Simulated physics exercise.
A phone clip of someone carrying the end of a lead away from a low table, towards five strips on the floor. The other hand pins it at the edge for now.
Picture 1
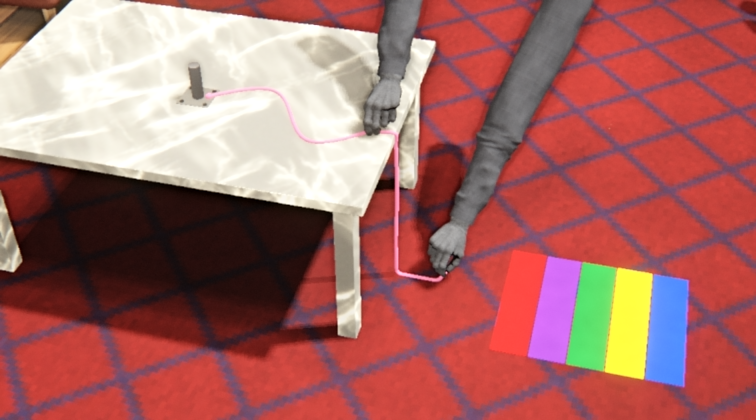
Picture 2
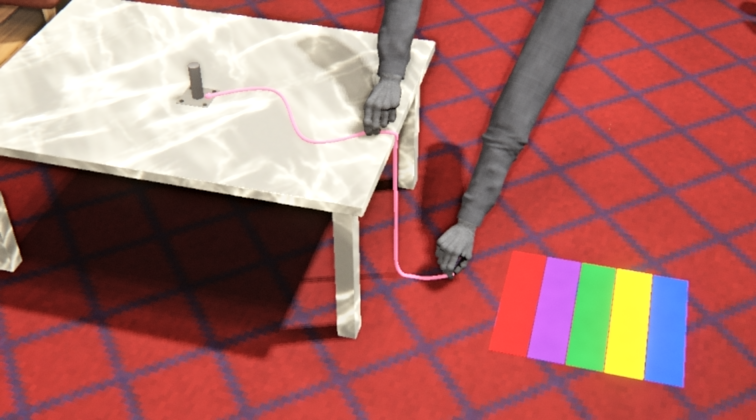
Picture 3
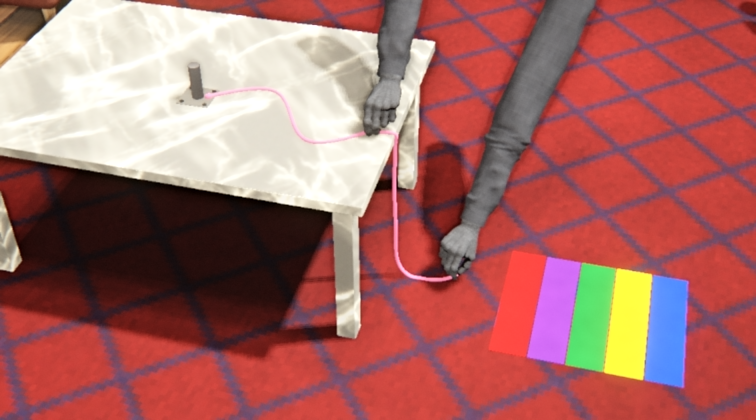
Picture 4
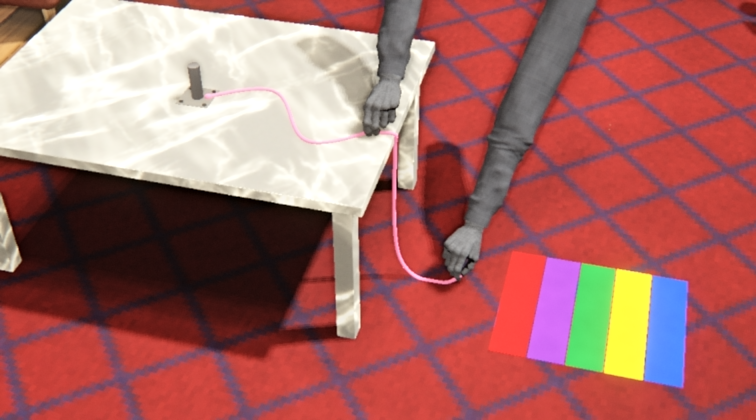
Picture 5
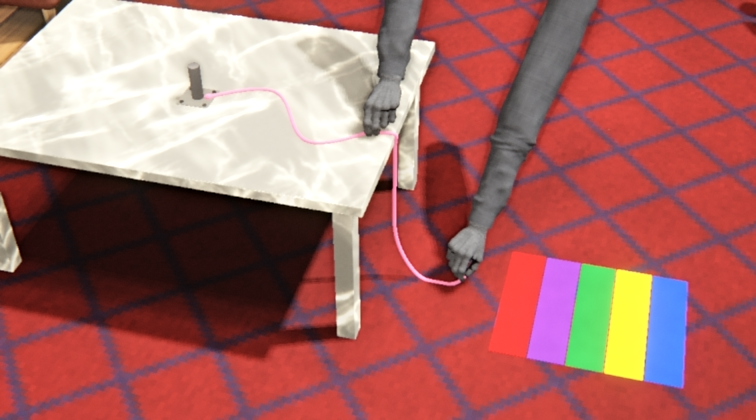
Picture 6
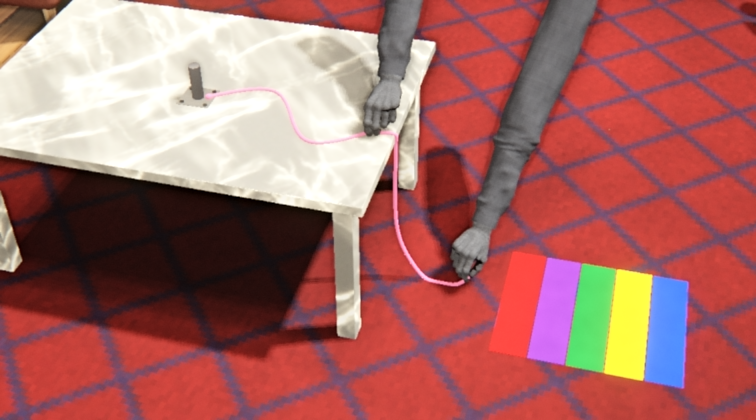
A gray hand slowly draws a pink cord's end slightly right across the red carpet.
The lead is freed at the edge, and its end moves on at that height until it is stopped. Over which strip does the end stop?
The end stops over the yellow strip.
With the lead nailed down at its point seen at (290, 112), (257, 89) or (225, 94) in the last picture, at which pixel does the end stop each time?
Try by try, around (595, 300), (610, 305) and (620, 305).
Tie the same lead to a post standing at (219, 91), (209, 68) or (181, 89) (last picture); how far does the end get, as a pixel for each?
The places are (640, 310), (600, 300) and (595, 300).
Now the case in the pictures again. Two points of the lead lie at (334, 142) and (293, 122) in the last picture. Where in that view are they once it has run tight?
About (388, 134), and the other about (328, 122).
A little later, end near (570, 296); over purple.
Next, end near (606, 302); over green.
When it is tight, end near (626, 306); over yellow. It gets as far as the yellow strip.
